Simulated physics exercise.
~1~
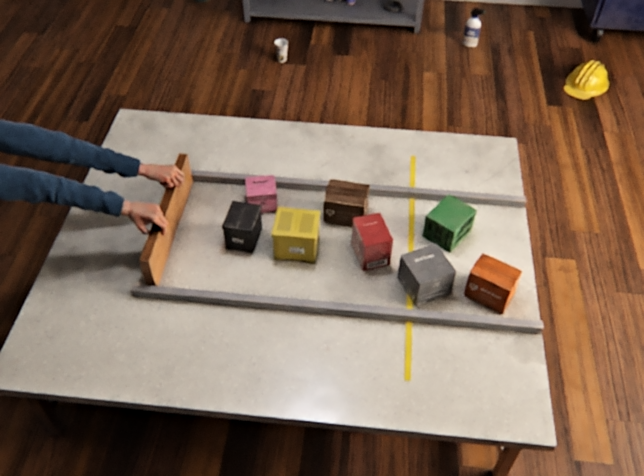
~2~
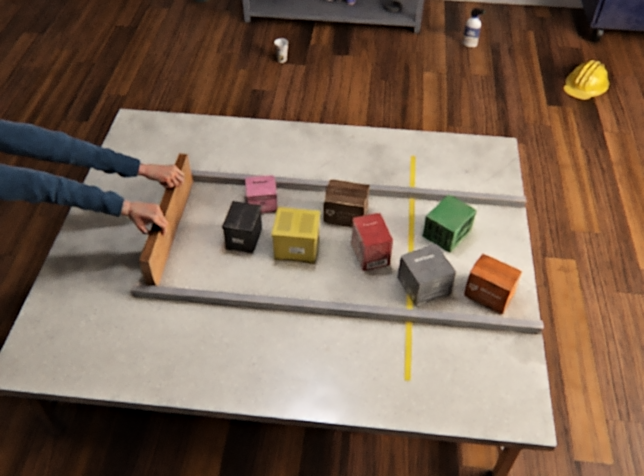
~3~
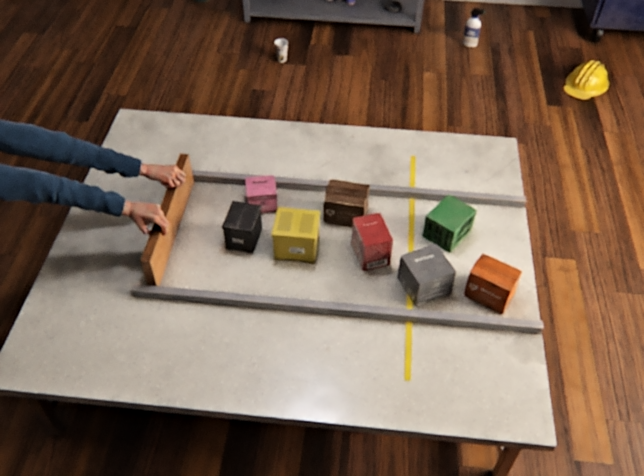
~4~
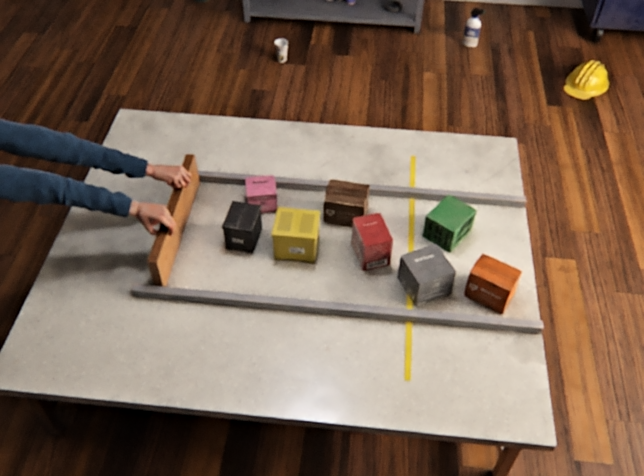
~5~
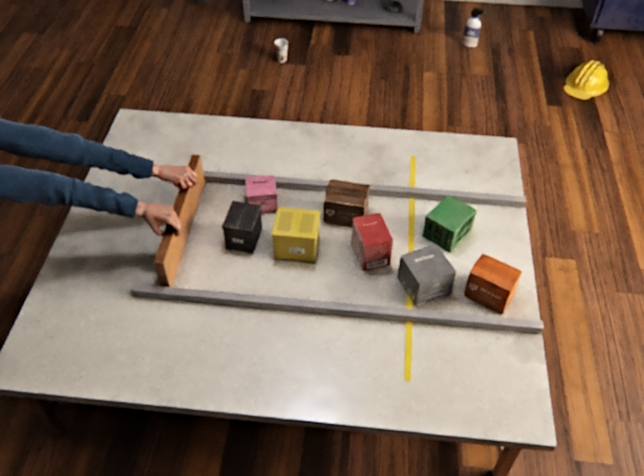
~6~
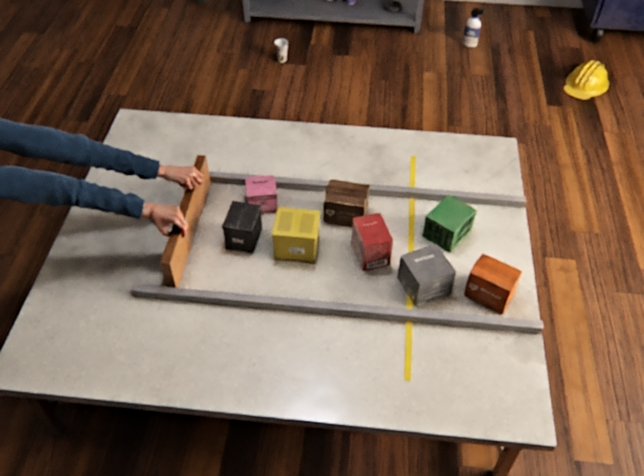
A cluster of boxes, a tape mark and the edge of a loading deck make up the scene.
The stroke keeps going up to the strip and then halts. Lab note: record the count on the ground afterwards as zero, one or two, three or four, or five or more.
I expect not even one to end up below.
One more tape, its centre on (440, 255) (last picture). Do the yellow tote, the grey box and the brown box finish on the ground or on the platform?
In the end the yellow tote keeps its place, the grey box keeps its place and the brown box keeps its place.
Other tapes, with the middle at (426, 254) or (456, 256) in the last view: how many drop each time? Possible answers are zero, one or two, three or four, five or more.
Going by the order asked, it's none at all and then one or two.
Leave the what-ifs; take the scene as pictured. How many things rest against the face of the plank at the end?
Total: 3.
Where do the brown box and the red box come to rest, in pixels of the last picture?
Near (464, 213) and (502, 251).
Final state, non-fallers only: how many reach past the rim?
That'd be 0.
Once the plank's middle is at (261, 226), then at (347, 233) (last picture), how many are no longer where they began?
The counts are 3 and 7.
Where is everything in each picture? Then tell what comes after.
Orange box (492, 283); green crate (449, 223); grey box (426, 275); plank (169, 218); tape (411, 252), in the first picture.
Green crate (449, 223); black tote (243, 227), in the second picture.
Grey box (426, 275); yellow tote (297, 235), in the third picture.
Orange box (492, 283); red box (372, 242), in the fourth picture.
Green crate (449, 223); brown box (346, 204), in the fifth picture.
Orange box (492, 283); green crate (449, 223); grey box (426, 275); plank (188, 219); tape (411, 252), in the sixth picture.
Soon after, none off yet; orange box at rest near (492, 283); green crate at rest near (449, 223); grey box at rest near (426, 275).
At rest, the number that fall off is zero.
